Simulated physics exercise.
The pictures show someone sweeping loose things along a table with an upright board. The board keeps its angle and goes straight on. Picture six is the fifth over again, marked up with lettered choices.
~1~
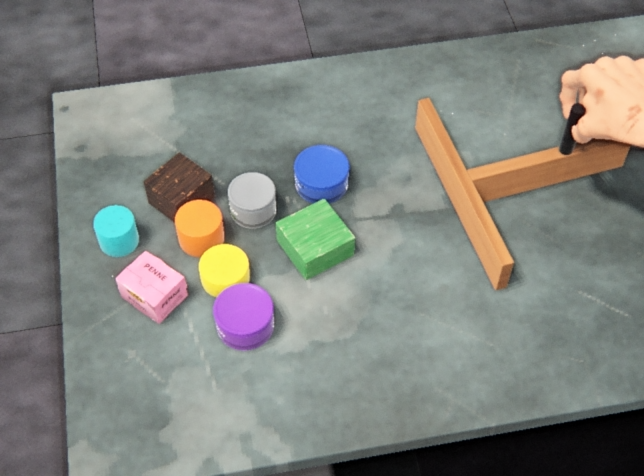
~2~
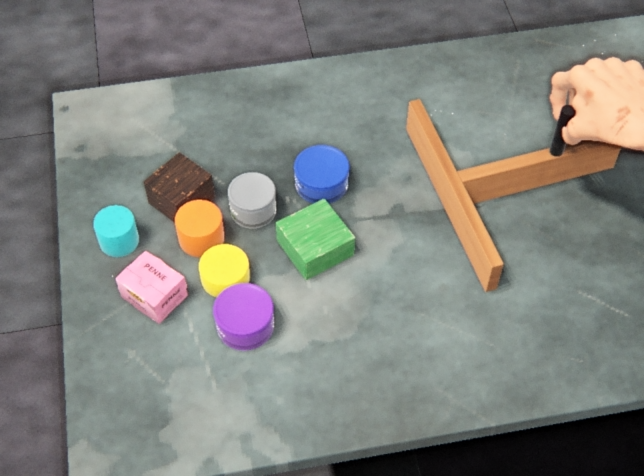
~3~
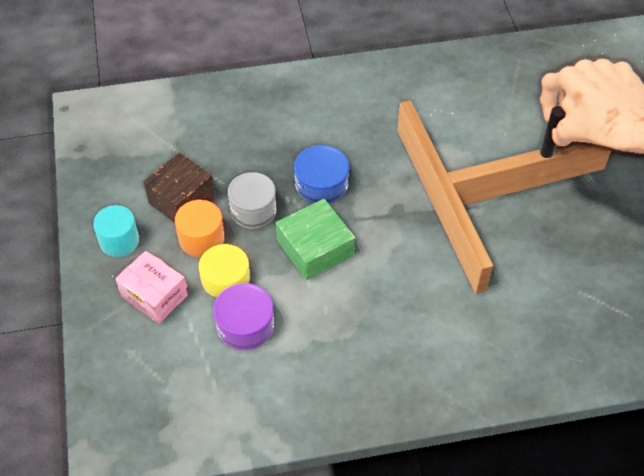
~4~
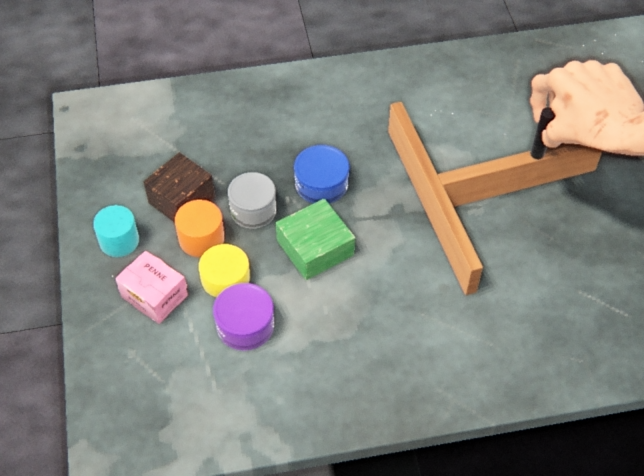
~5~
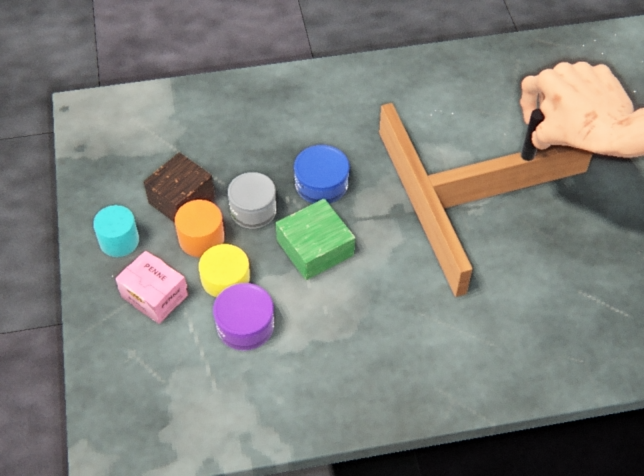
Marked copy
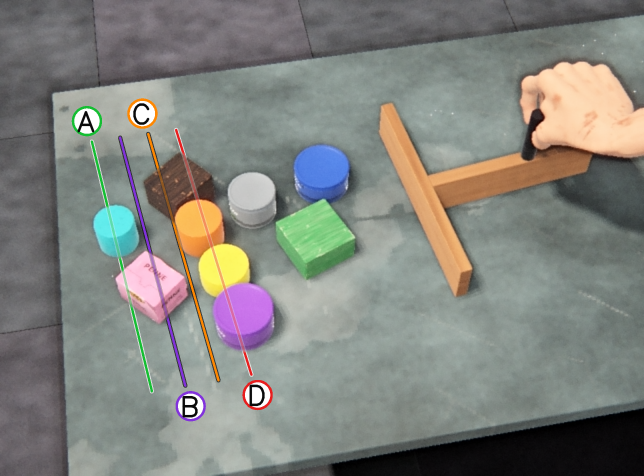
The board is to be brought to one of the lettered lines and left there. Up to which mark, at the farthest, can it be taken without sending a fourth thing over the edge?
No fourth one falls up to B.
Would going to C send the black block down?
No.
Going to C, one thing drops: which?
The turquoise pot.
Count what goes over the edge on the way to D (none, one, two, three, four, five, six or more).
By then, none.
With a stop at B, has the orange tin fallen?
No.
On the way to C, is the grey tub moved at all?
Yes.
On the marked copy, A at (119, 256); B at (150, 251); C at (180, 247); D at (210, 242).
With B. Early on, board (328, 196); grey tub (239, 207); blue tub (280, 183).
Further on, board (228, 211); pink packet (109, 313); turquoise pot (104, 232).
At the end, board (150, 222); turquoise pot over the edge; pink packet over the edge; two fallen.
As for the rest, A drops four; C is within the limit but short; D is within the limit but short.
